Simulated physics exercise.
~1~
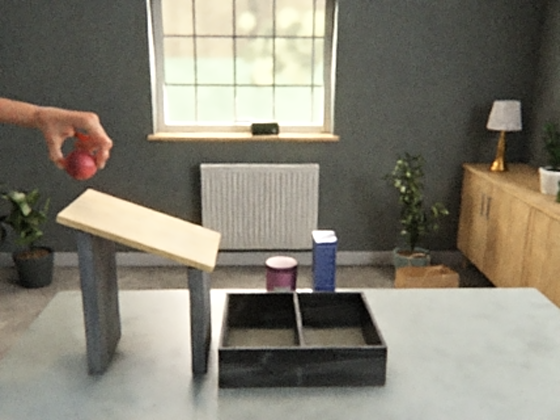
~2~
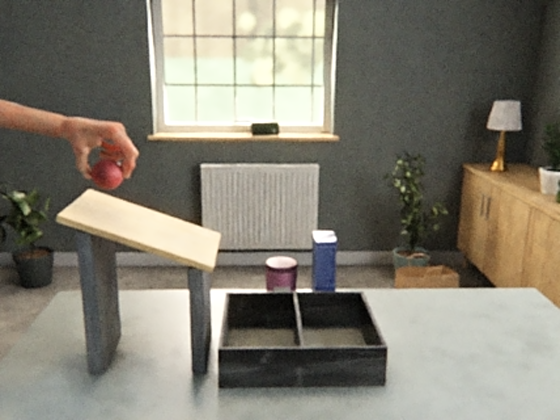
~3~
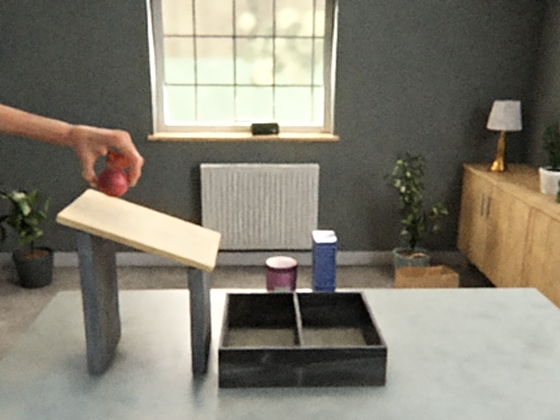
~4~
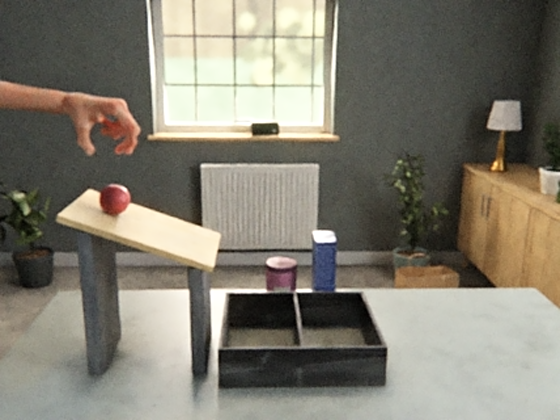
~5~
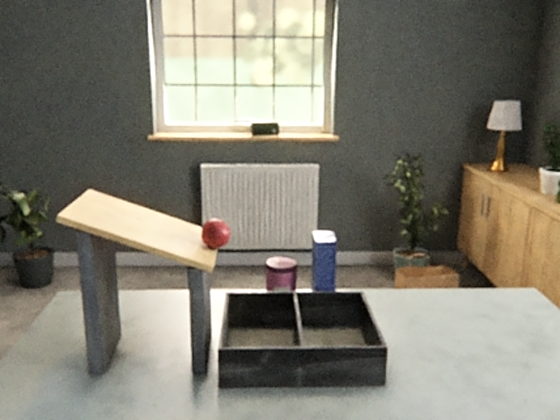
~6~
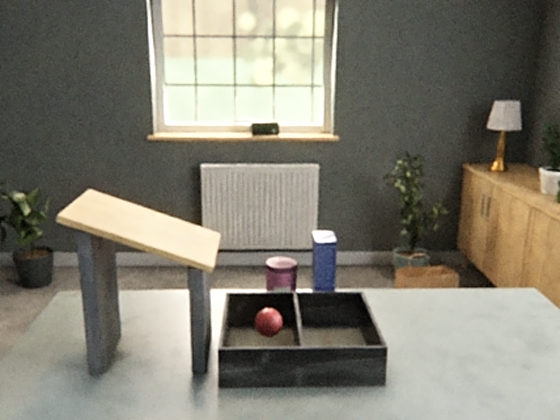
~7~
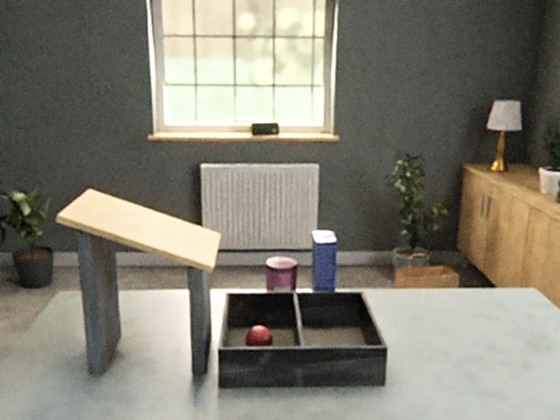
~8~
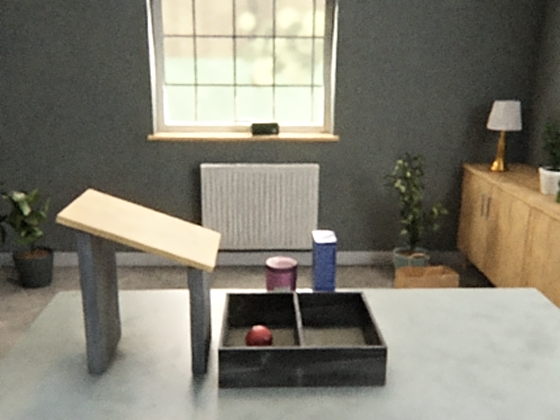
A red ball is held by a hand reaching in from the left, above a tilted wooden board on grey supports, seen from the front across a pale table in a grey-walled room with a window. To the right of the ramp sits an open black tray with two bays, and behind it stand a pink jar and a blue carton. The hand lowers the ball near the board's upper end, lets go and draws back. The ball rolls down to the right, leaves the lower edge and drops into the tray's left bay. It shifts slightly left and rests there, the jar and carton unmoved.
